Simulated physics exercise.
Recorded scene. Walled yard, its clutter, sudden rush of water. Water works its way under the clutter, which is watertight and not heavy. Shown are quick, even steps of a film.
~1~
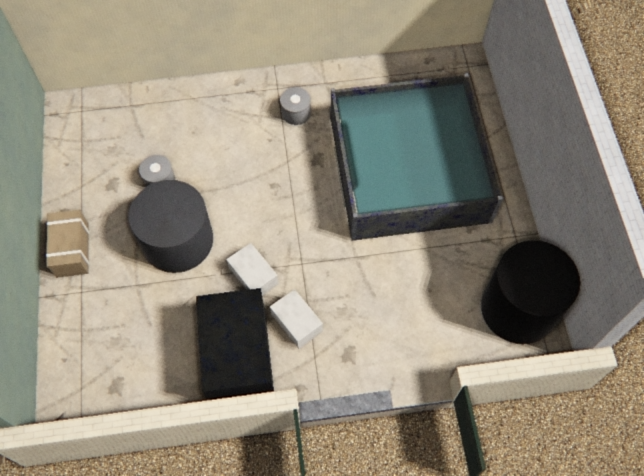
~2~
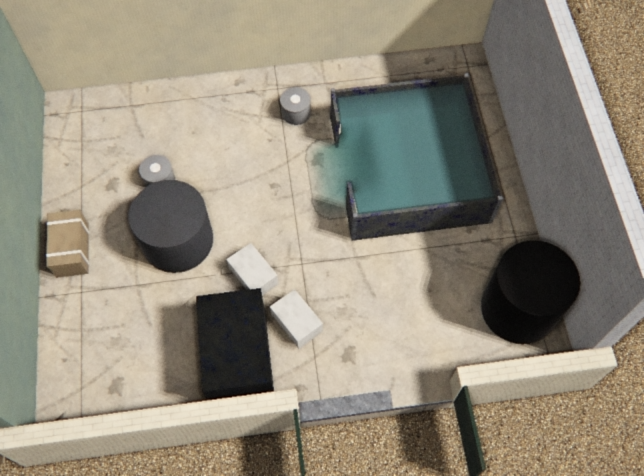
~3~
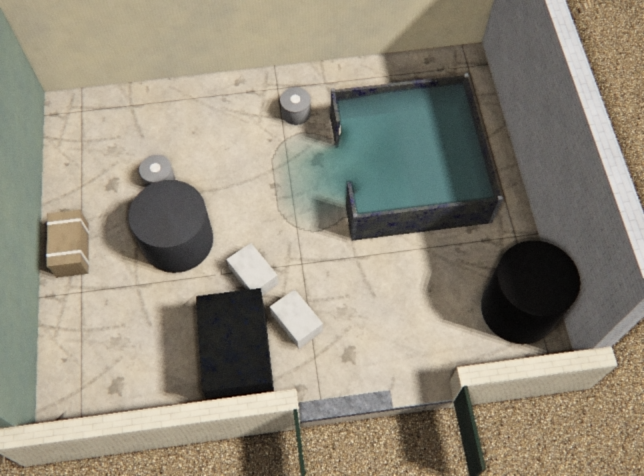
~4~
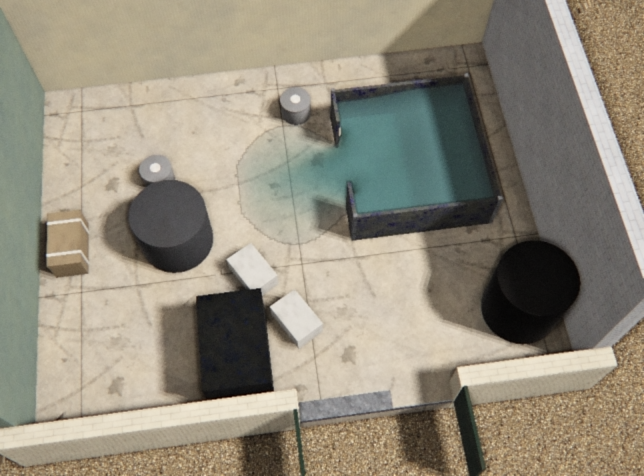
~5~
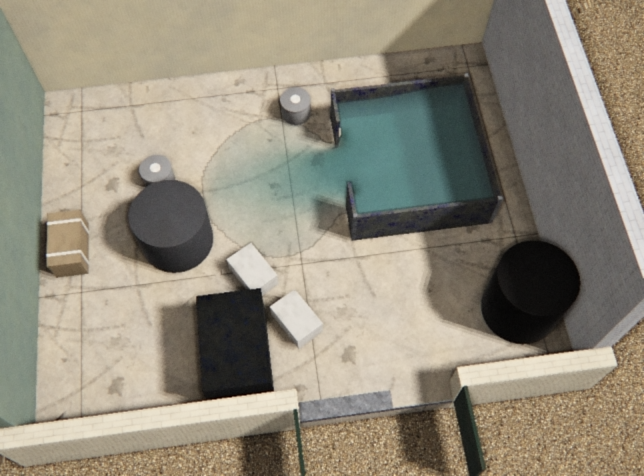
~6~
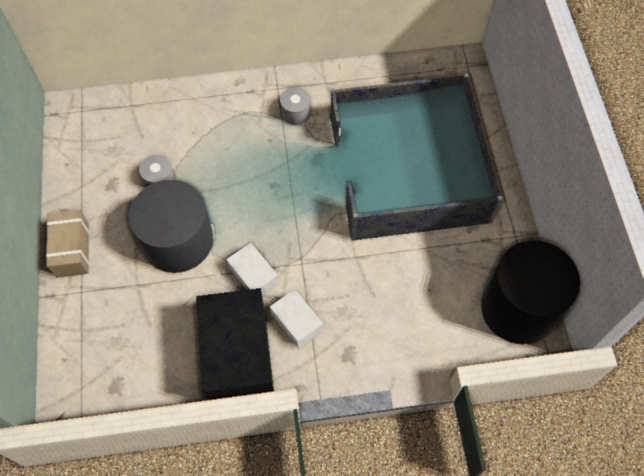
Teal water pours through a gap that opens in the left side of a dark-walled square pool, inside a walled, tiled yard seen from high above by a still camera. Dark cylinders stand left and right, with a black box, two white blocks, a brown box at far left and two small grey cylinders. The water spreads leftward in a thinning, rounded sheet, reaching the left cylinder, while the objects stay put.
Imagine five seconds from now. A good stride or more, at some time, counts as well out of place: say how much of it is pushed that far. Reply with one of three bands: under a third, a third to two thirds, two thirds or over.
A third to two thirds.
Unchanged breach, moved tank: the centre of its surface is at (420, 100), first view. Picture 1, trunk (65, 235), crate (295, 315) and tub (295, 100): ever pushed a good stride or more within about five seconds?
Object by object, in turn: Travelled a good distance, lingered near its place, travelled a good distance.
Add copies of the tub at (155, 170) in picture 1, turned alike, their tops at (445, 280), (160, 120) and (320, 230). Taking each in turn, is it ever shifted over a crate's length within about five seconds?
In order: Hardly budges, shoved clear, then hardly budges.
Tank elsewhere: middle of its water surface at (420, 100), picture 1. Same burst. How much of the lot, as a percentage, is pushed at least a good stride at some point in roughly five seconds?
About 60 per cent.
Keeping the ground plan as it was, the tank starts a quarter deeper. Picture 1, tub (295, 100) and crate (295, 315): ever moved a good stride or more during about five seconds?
Here's the rundown: Came up short, then came up short.
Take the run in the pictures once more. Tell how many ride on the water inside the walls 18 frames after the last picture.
The count comes to 2.
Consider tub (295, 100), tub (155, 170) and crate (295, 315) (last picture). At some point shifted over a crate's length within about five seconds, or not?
Well, in the order you gave them, the first stayed under the mark, the second went the distance, and the third stayed under the mark.
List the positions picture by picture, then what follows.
The first picture shows a crate at (252, 267) rests on the ground; a tub at (156, 168), on the bottom; 0 of 5 have shifted.
The second picture shows a crate at (252, 267) rests on the ground; a tub at (156, 168), on the bottom; 0 of 5 have shifted.
The third picture shows a crate at (252, 267) rests on the ground; a tub at (156, 168), on the bottom; 0 of 5 have shifted.
The fourth picture shows a crate at (252, 267), on the bottom; a tub at (156, 168), on the bottom; 0 of 5 have shifted.
The fifth picture shows a crate at (252, 267) rests on the ground; a tub at (156, 168) rests on the ground; 0 of 5 have shifted.
The sixth picture shows a crate at (252, 267), on the bottom; a tub at (156, 168) rests on the ground; 0 of 5 have shifted.
A moment on, 0 of 5 are well off their spots; 0 afloat.
Next, 1 of 5 are well off their spots; 1 afloat.
Later, 2 of 5 are well off their spots; 2 afloat.
In the end, 3 of 5 are well off their spots, and 3 have been at some point; 2 afloat.
